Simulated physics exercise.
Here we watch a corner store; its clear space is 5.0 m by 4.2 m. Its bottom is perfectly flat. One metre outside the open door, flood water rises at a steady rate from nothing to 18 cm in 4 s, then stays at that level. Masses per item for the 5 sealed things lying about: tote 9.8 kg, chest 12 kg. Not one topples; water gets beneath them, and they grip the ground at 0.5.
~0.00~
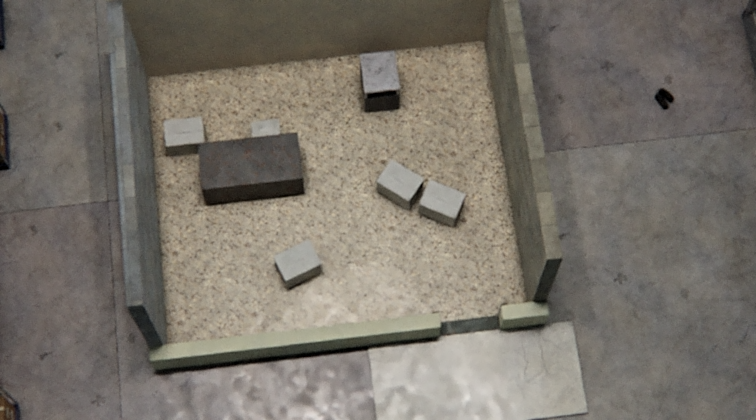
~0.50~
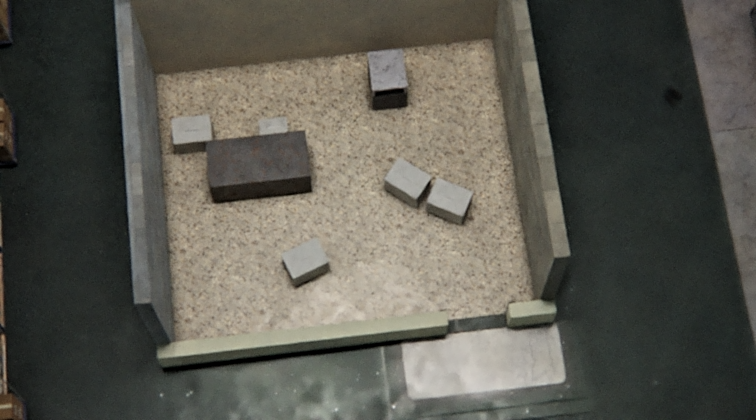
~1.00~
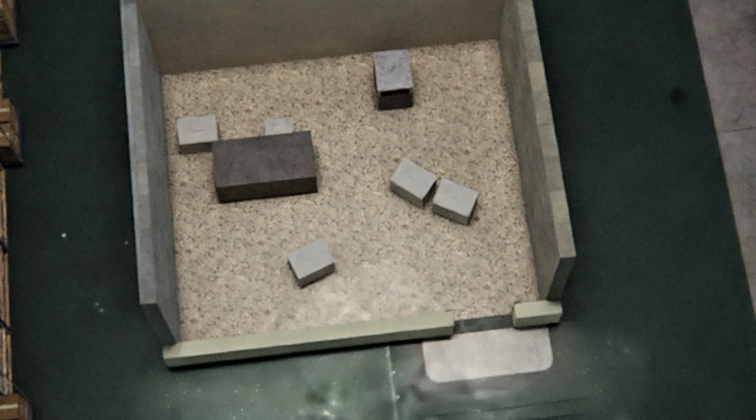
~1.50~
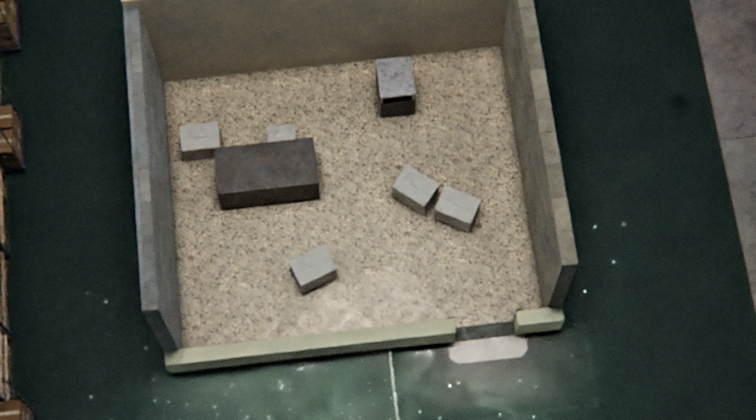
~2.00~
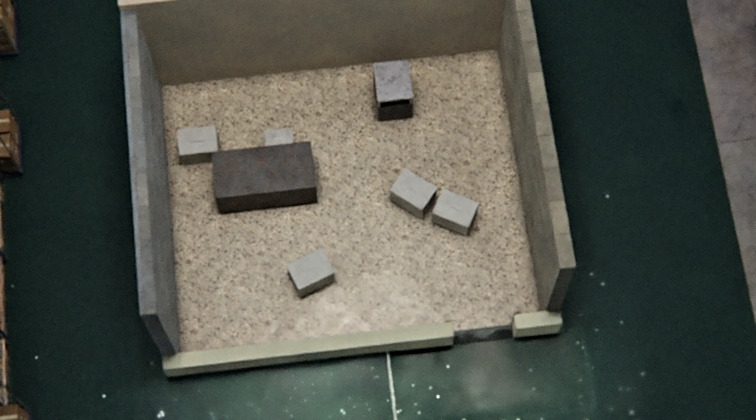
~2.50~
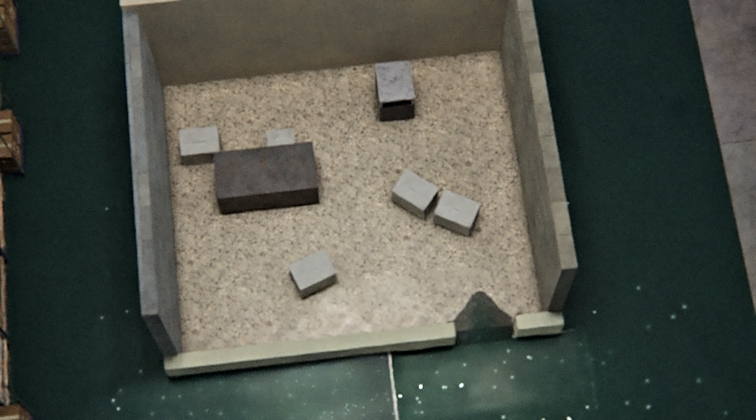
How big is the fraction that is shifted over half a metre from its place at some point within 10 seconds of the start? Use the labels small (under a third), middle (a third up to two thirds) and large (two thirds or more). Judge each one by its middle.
Small.
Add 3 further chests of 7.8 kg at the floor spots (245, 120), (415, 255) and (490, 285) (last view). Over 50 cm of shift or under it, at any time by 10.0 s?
In that order: Short of it, over, more.
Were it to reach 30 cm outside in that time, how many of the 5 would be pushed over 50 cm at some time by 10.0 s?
Count under that change: 2.
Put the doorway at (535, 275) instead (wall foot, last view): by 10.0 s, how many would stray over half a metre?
That gives 1 of them.
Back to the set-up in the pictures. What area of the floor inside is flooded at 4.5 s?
Wet area: Approx. 4.0 m2.
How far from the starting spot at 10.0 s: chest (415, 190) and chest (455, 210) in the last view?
Shifts: 10 cm / 200 cm.
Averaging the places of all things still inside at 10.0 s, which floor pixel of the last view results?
(330, 172).
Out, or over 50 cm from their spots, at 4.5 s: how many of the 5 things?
At that moment it comes to 0.
After 3.5 s 0 of 5 are over 50 cm from their spots; 0 afloat.
After 4.5 s 0 of 5 are over 50 cm from their spots; 0 afloat.
After 7.0 s 1 of 5 are over 50 cm from their spots; 0 afloat.
After 10.0 s 1 of 5 are over 50 cm from their spots, and 1 have been at some point; 1 afloat.
